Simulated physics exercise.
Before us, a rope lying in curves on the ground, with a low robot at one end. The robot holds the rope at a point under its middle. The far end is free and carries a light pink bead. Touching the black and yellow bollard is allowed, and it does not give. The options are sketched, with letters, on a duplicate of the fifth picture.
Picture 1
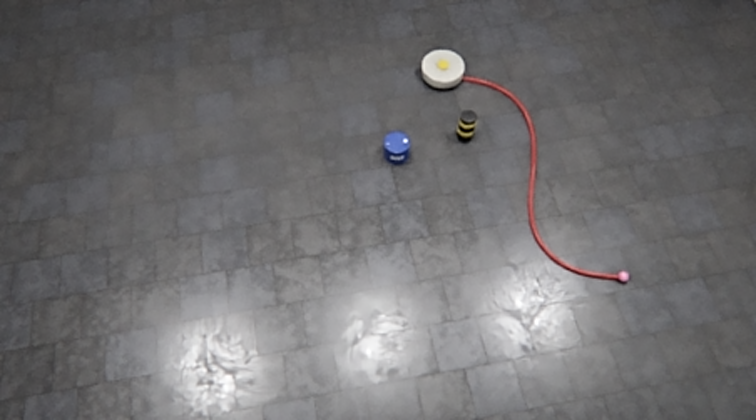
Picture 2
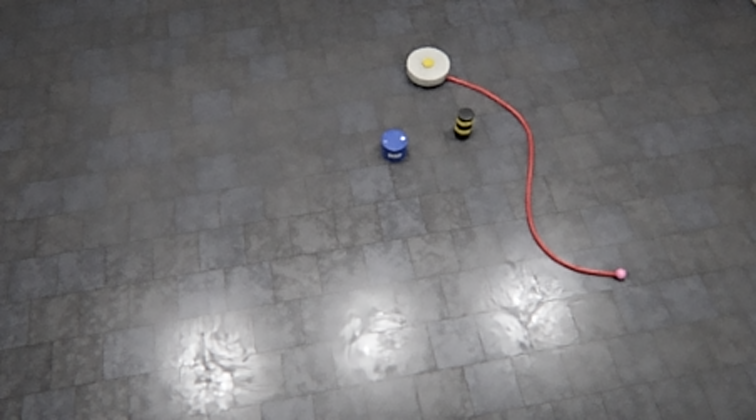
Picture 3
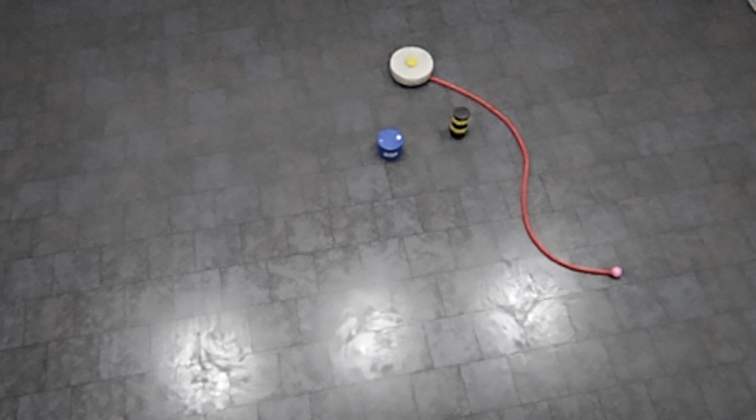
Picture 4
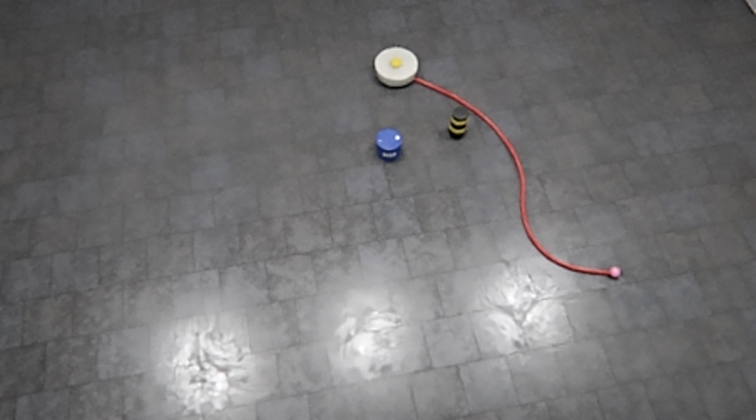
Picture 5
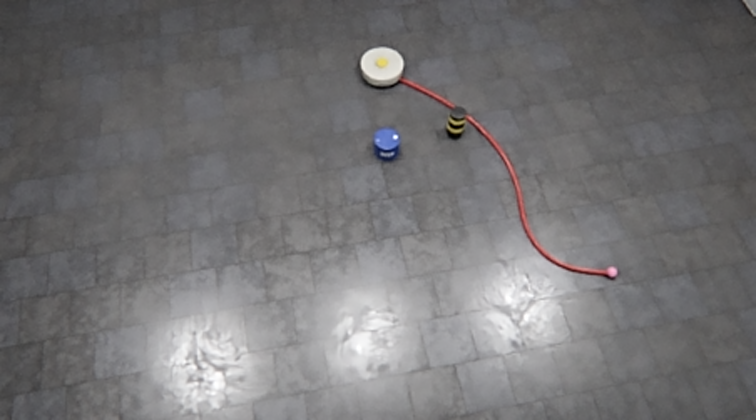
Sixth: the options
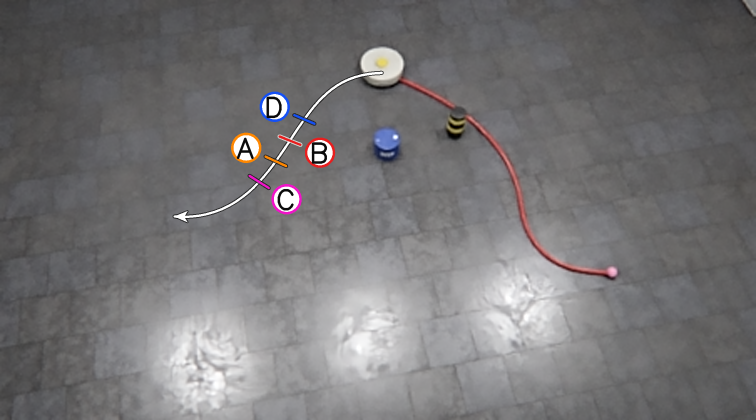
On a grey tiled floor, a round white robot with a yellow centre holds one end of a curving red rope, near a blue pot and a black and yellow bollard. The robot moves steadily left, drawing the rope close against the bollard, while the pink-beaded far end shifts only slightly.
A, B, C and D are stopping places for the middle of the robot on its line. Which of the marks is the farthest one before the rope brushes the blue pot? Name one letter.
Stop at A.
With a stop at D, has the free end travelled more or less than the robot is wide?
By then, less.
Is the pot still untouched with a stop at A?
Yes.
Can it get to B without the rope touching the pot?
Yes.
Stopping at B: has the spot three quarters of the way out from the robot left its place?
By then, yes.
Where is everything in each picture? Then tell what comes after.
Robot (443, 70); free end (624, 277); blue pot (397, 148), in the first picture.
Robot (428, 68); free end (621, 274), in the second picture.
Robot (411, 67); bollard (460, 123), in the third picture.
Robot (396, 68); blue pot (389, 145), in the fourth picture.
Robot (382, 68); free end (612, 272); blue pot (387, 145); bollard (456, 123), in the fifth picture.
On the marked copy, A at (276, 161); B at (290, 141); C at (259, 182); D at (304, 119); the route from (382, 73) via (288, 143) to (174, 217).
Following A. Soon after the start, robot (333, 83), middle of the rope (478, 149), free end (598, 270).
Later, robot (300, 120), middle of the rope (465, 133), free end (576, 256).
In the end, robot (275, 157), middle of the rope (442, 127), free end (555, 234); only the bollard has been touched, if anything.
As for the rest, B is safe but short; C brings the rope against the pot; D is safe but short.
